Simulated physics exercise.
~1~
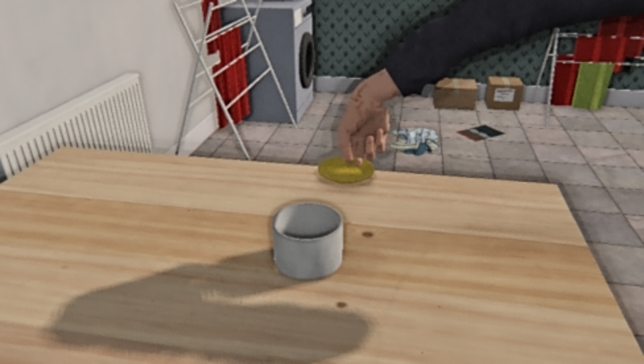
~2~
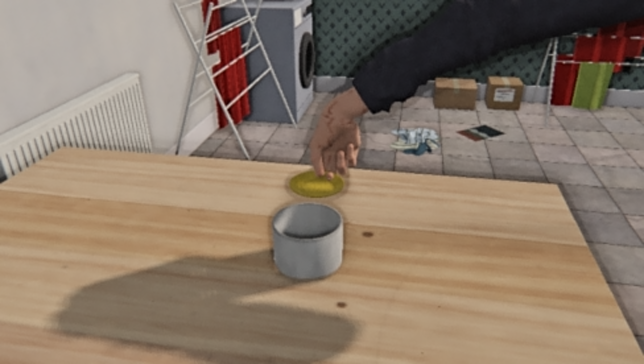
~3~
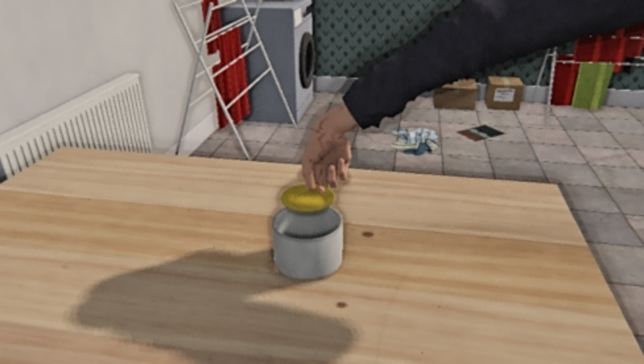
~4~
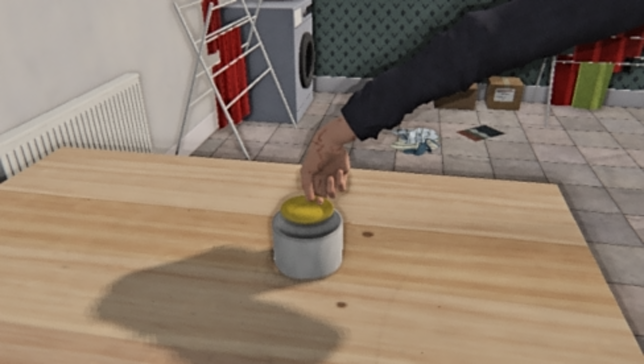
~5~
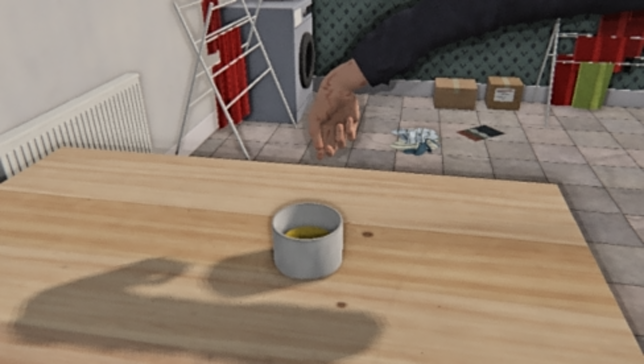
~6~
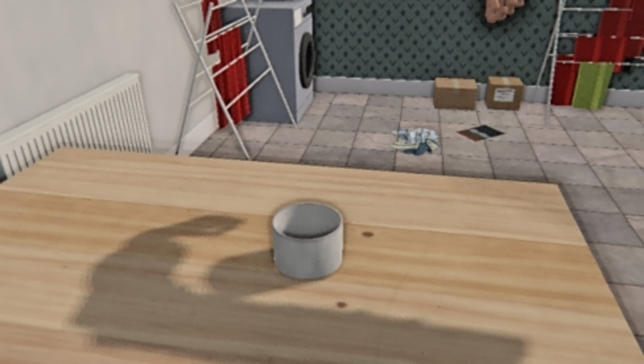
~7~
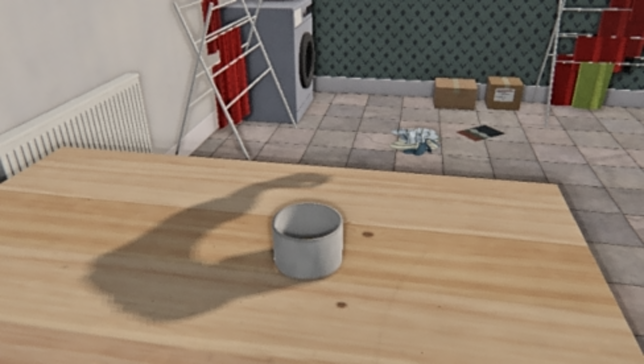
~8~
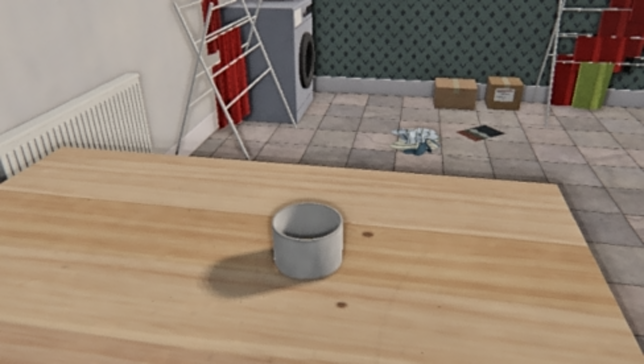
A yellow plate is lowered by a hand, released, and drops inside the grey pot.
